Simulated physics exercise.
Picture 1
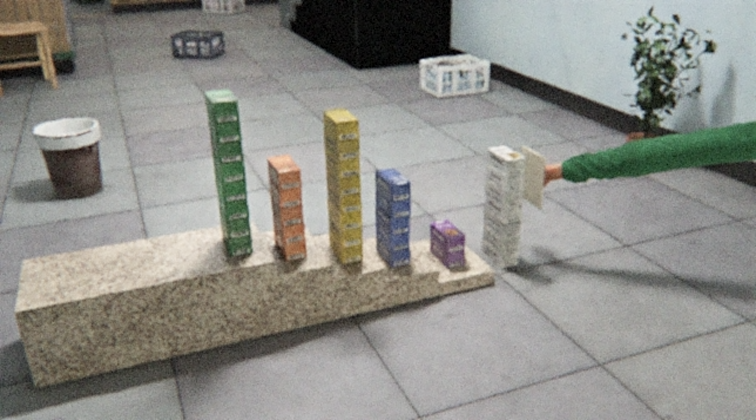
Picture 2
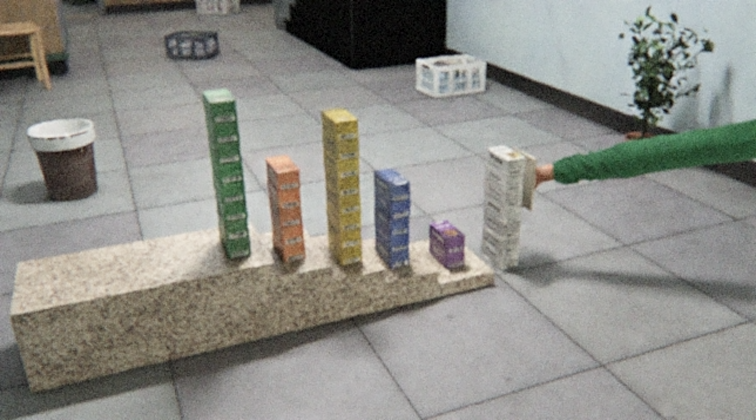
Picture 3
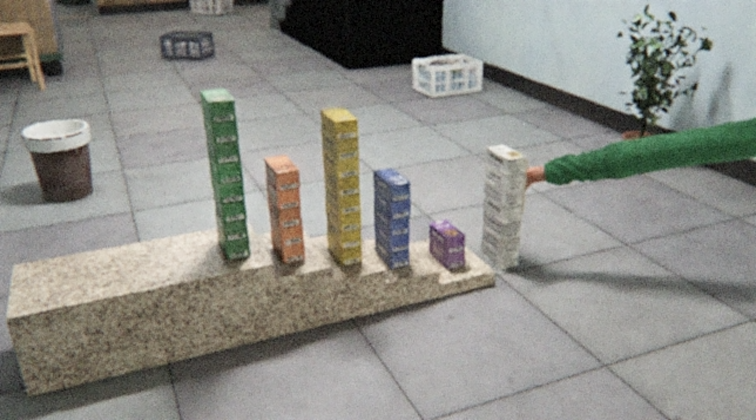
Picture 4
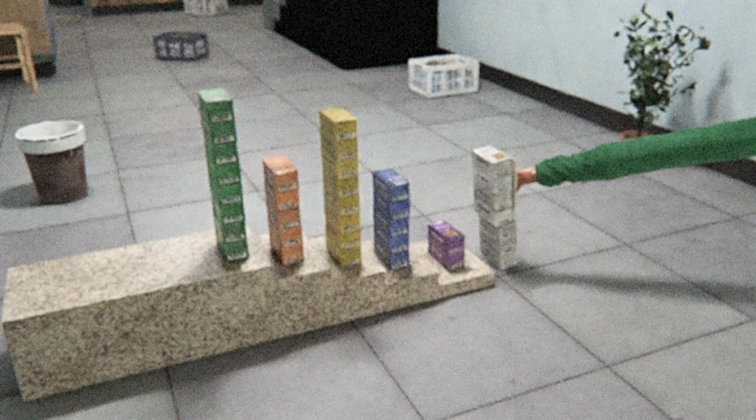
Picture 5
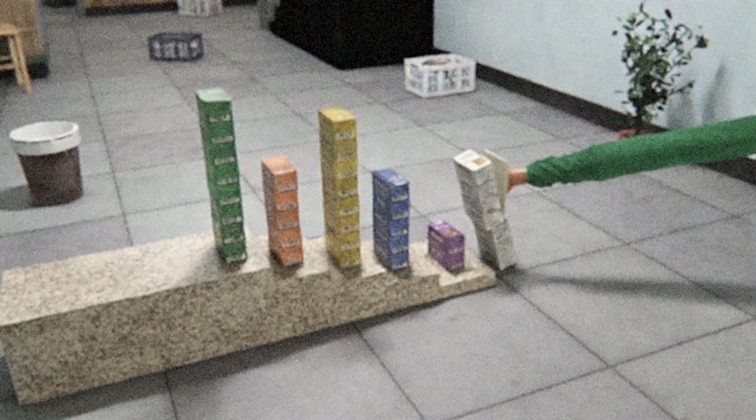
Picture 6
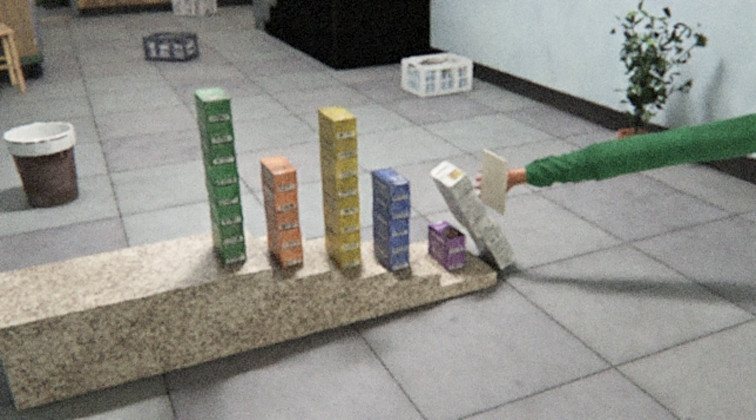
A green-sleeved arm pushes a board against the pale stack, which leans left toward the purple one.
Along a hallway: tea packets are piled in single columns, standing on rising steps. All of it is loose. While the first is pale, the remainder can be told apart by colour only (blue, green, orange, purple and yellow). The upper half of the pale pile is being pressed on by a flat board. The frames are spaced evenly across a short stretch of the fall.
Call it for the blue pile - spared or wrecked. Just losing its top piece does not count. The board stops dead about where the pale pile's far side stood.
The blue pile is spared.
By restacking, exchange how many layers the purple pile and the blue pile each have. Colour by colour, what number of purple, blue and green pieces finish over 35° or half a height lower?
Purple: 5, blue: 0, green: 0.
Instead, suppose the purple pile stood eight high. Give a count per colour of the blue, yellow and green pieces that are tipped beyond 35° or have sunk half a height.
Blue 5, yellow 8, green 8.
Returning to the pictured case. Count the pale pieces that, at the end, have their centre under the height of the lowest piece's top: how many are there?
Pale pieces: 1.
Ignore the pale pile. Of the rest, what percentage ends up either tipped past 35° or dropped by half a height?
It comes to about 0 per cent.
Soon after the last picture, 7 of the pale pile down; none of the 5 blue packets down (0 of 28 in all colours); top blue packet unmoved; top purple packet shifted a little.
A little later, 7 of the pale pile down; none of the 5 blue packets down (0 of 28 in all colours); top blue packet shifted a little; top purple packet leaning clearly.
At rest, 7 of the pale pile down; none of the 5 blue packets down (0 of 28 in all colours); top blue packet shifted a little; top purple packet leaning clearly. As the last picture would show them, middles, top blue packet near (388, 185), top purple packet near (438, 239).
